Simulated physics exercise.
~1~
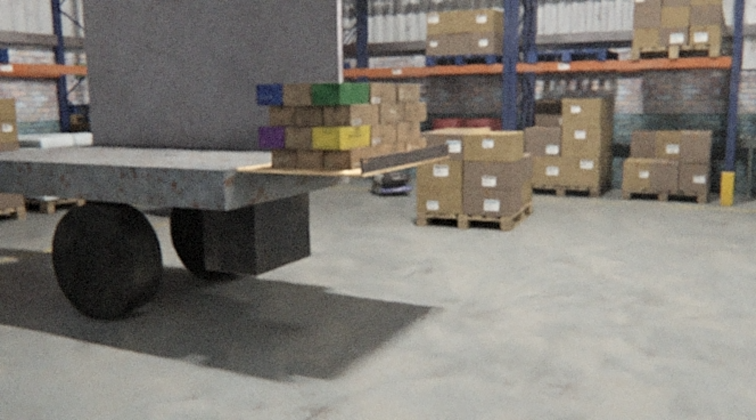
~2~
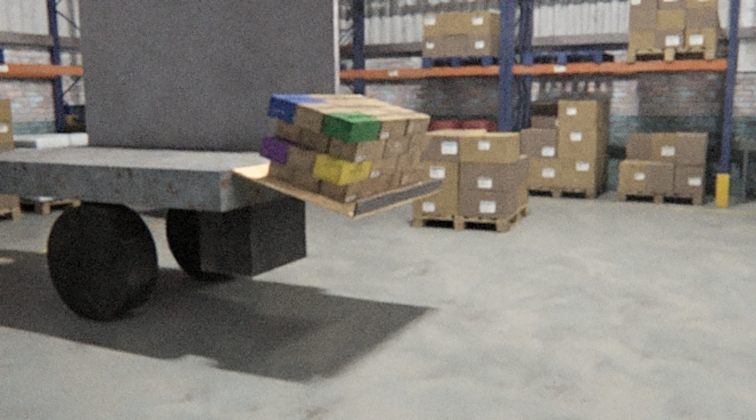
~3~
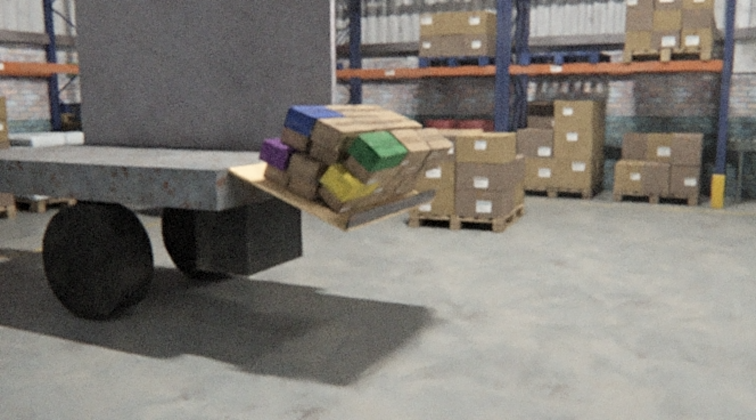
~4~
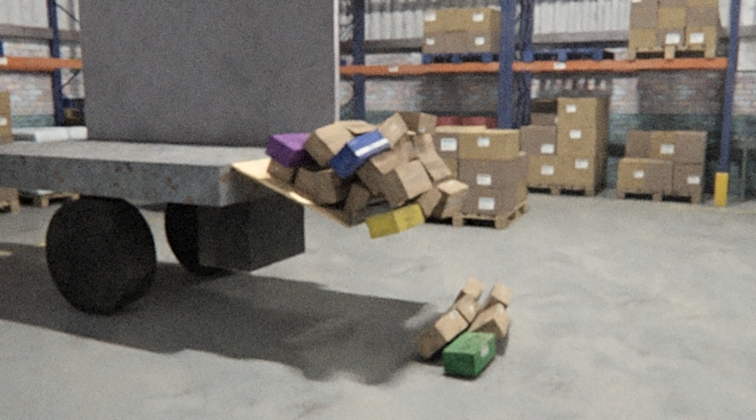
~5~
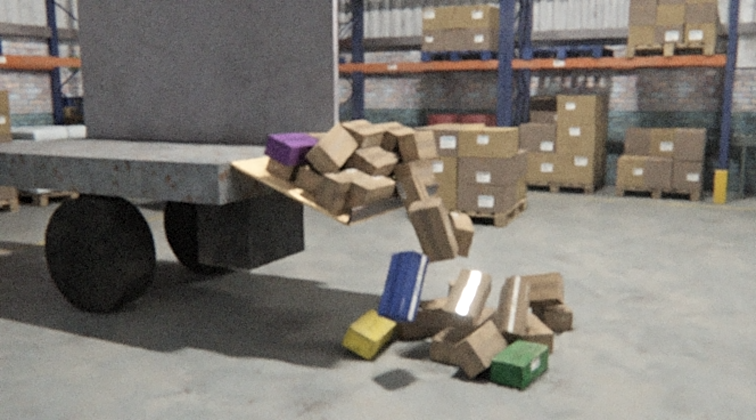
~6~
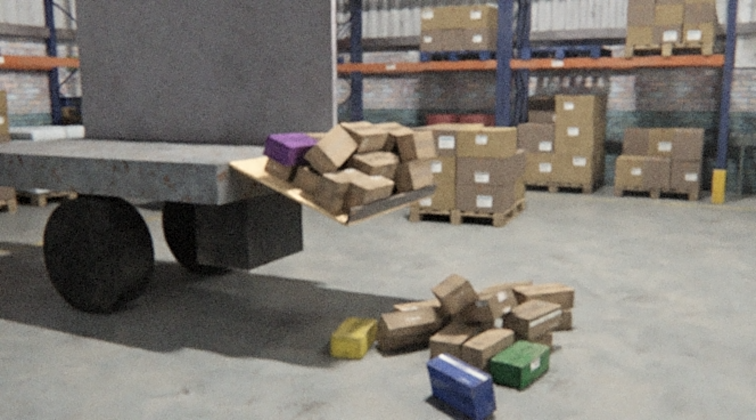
The video shows boxes stacked on a platform at the back of a lorry in a warehouse; the platform tilts down to the right and the pile slides, spilling the green, yellow and blue boxes and many plain ones onto the floor, while the purple box and others stay aboard.
